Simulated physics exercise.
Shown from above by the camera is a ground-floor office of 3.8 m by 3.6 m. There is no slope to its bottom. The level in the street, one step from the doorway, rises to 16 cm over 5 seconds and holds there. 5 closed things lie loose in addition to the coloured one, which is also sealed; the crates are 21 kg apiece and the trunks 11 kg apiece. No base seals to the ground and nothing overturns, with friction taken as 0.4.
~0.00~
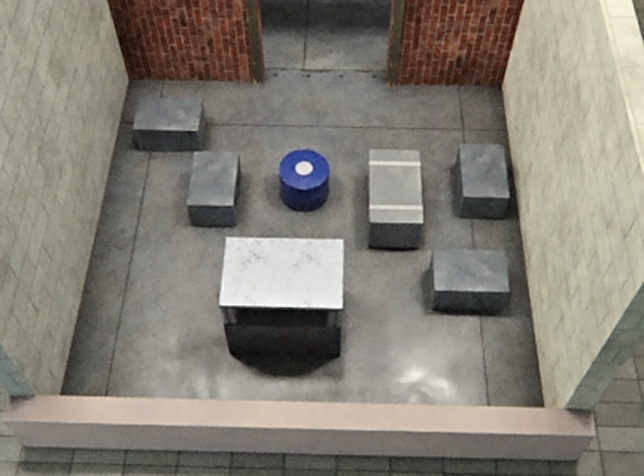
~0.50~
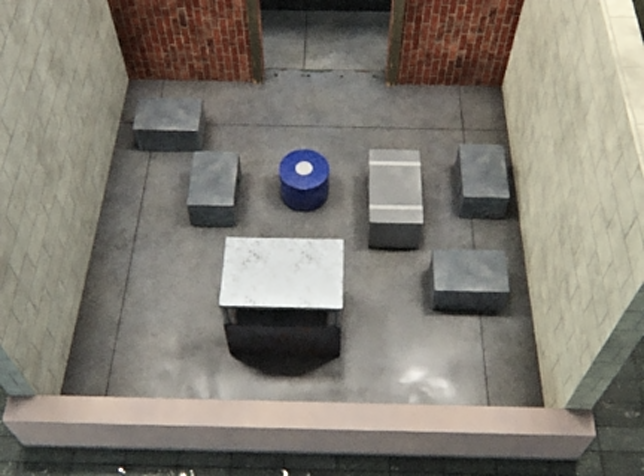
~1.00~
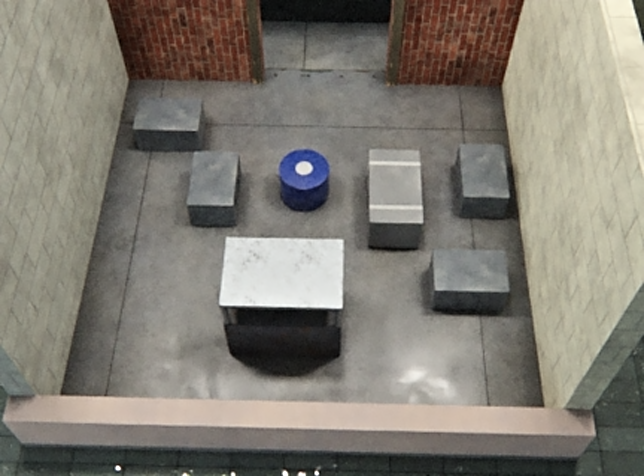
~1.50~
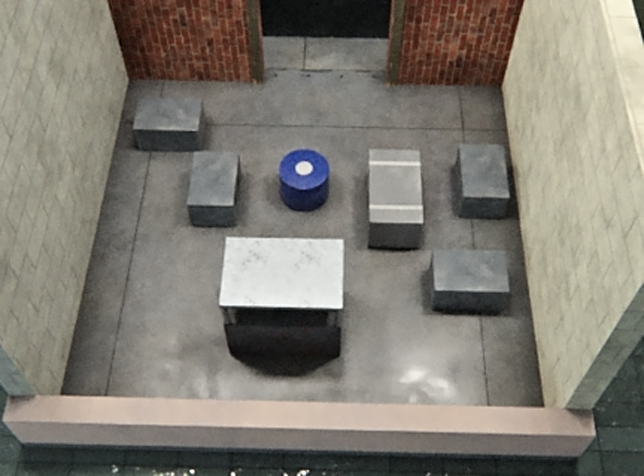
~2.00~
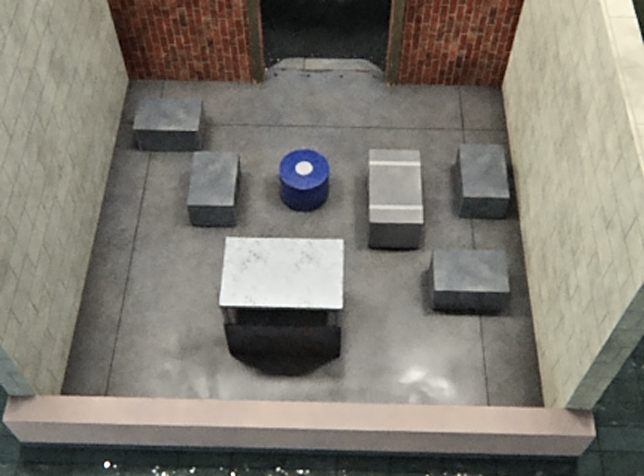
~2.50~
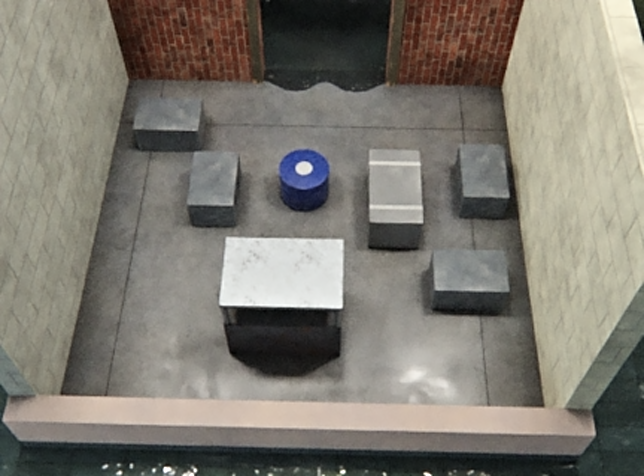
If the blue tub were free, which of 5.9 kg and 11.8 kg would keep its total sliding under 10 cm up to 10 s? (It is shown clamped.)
Neither mass is enough.
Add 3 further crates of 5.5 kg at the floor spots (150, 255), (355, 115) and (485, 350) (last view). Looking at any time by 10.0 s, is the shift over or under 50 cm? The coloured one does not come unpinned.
Below the mark, above the mark, below the mark.
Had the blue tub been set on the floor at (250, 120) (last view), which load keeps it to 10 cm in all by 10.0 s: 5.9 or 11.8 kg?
Outcome - success with heavier only.
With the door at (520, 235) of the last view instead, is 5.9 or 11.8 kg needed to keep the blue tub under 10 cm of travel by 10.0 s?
For that position, nothing offered succeeds.
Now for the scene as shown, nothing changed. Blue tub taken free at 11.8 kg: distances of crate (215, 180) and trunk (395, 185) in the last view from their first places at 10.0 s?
Net displacement, in order: 0 cm; 150 cm.
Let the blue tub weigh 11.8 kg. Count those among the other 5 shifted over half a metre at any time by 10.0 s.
The answer here is 1.
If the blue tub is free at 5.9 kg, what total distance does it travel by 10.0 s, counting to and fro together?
Around 250 cm in total.
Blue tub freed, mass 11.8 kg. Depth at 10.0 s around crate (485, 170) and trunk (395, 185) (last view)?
7 and 7 cm.
After 3.5 s the blue tub would be 0 cm from its start with 5.9 kg and 0 cm from its start with 11.8 kg; 0 cm of water round it then.
After 4.5 s the blue tub would be 9 cm from its start with 5.9 kg and 0 cm from its start with 11.8 kg; 3 cm of water round it then.
After 7.0 s the blue tub would be 82 cm from its start with 5.9 kg and 41 cm from its start with 11.8 kg; 7 cm of water round it then.
After 10.0 s the blue tub would be 184 cm from its start with 5.9 kg and 141 cm from its start with 11.8 kg; 4 cm of water round it then.
